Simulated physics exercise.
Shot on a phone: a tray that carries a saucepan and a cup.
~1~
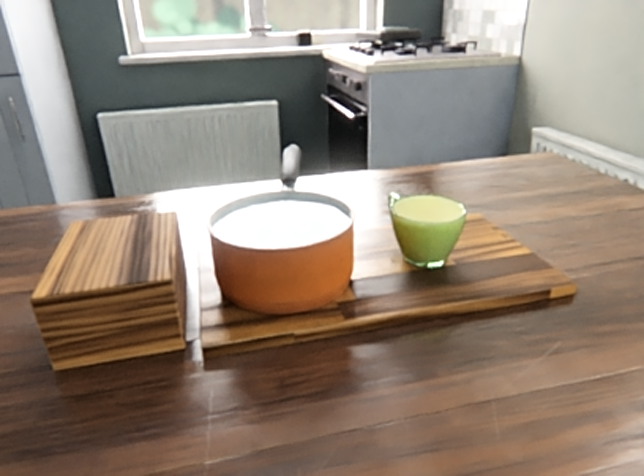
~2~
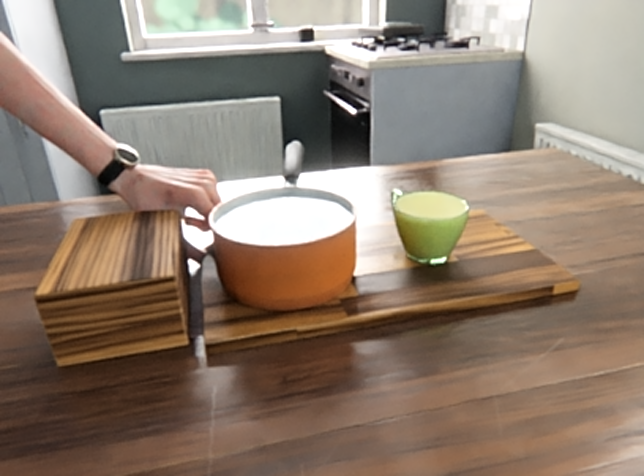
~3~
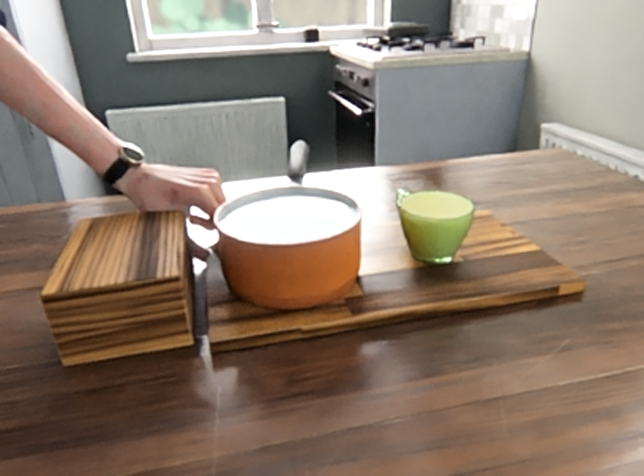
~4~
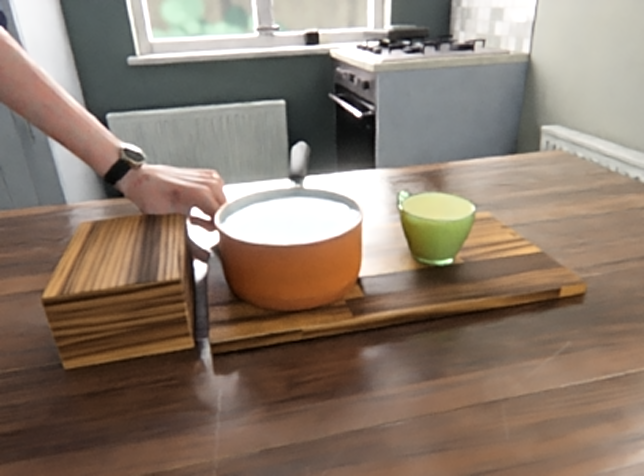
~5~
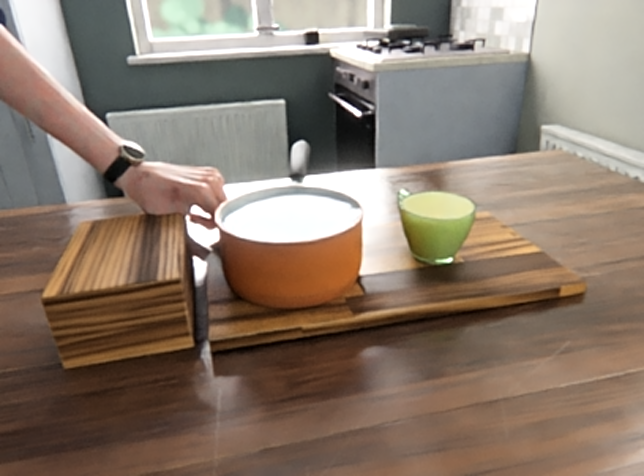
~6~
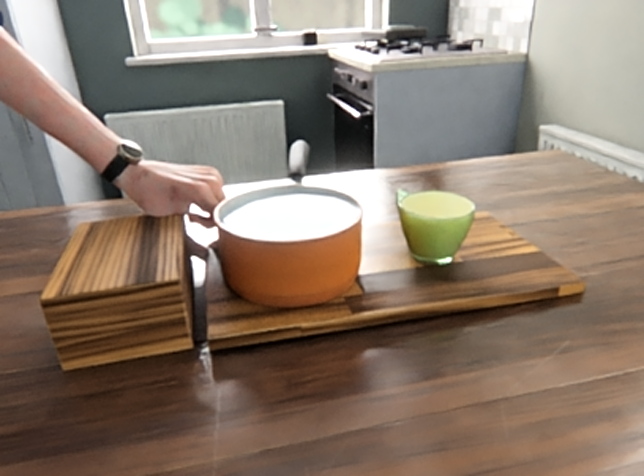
In this clip, a wooden tray holding an orange saucepan and a green cup lies on a table beside a wooden block; a hand reaches in from the left, takes the tray's end and raises it very slightly.
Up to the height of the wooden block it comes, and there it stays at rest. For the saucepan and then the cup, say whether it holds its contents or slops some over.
Saucepan slops some over, cup slops some over.
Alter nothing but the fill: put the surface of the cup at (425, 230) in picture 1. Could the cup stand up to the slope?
I'd bet it comes through fine.
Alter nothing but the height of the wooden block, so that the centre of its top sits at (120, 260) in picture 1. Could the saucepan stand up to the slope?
It overflows.
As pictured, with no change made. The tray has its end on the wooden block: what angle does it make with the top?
Roughly 13°.
Shortly, the tray slopes by about 7°; saucepan, it has lost some; cup, it has lost some.
Then, the tray slopes by about 14°; saucepan, it has lost some; cup, it has lost some.
At the finish, the tray slopes by about 13°, resting on the wooden block; saucepan, it has lost some; cup, it has lost some.
